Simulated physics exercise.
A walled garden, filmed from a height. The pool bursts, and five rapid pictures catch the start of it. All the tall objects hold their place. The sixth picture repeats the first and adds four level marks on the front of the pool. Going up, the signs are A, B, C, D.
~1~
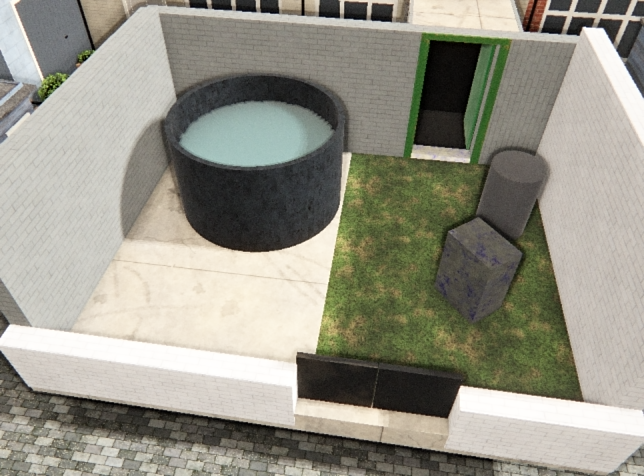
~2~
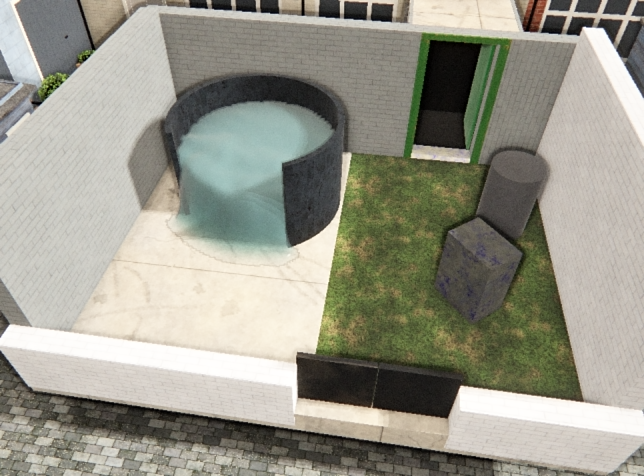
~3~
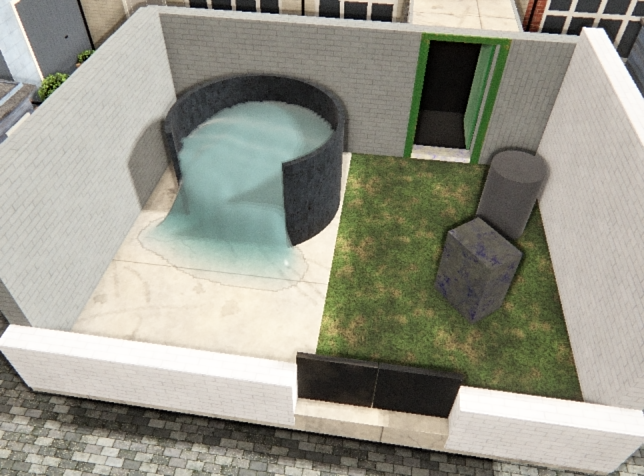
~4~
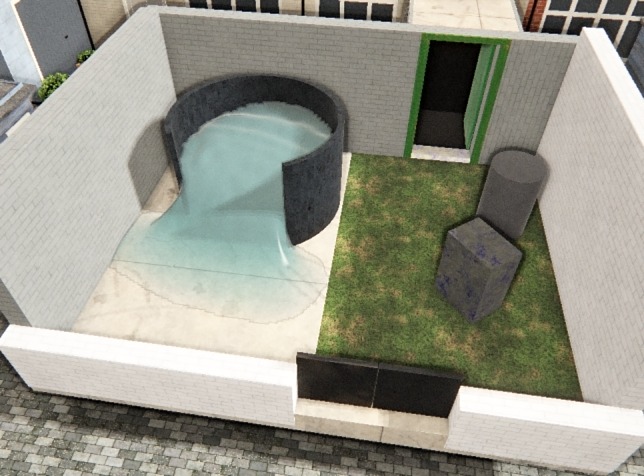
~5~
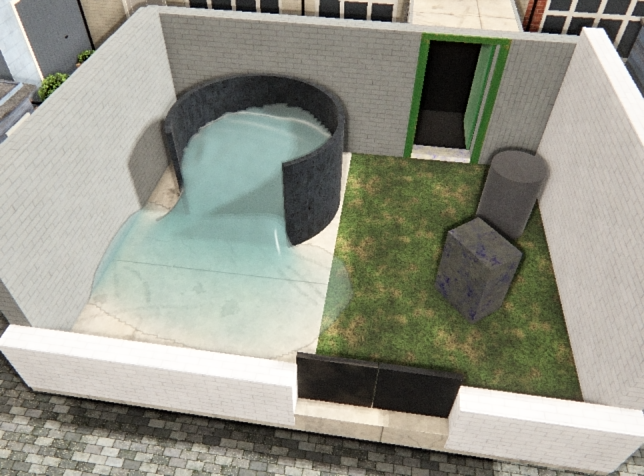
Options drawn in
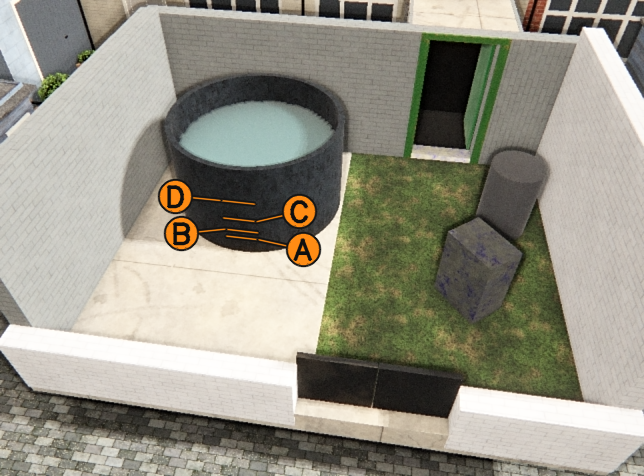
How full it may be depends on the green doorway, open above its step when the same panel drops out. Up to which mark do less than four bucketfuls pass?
Level C.
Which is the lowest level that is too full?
The answer is D.
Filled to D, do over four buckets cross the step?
Yes, it does.
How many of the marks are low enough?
Three of the four.
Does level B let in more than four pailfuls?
No, that is safe.
In orange, A at (242, 237); B at (241, 231); C at (239, 219); D at (237, 202); from the bottom up A, B, C, D.
If A is chosen, nothing gets over.
If B is chosen, nothing gets over.
If C is chosen, a splash gets over, under a bucket.
If D is chosen, about 10 bucketfuls get in.
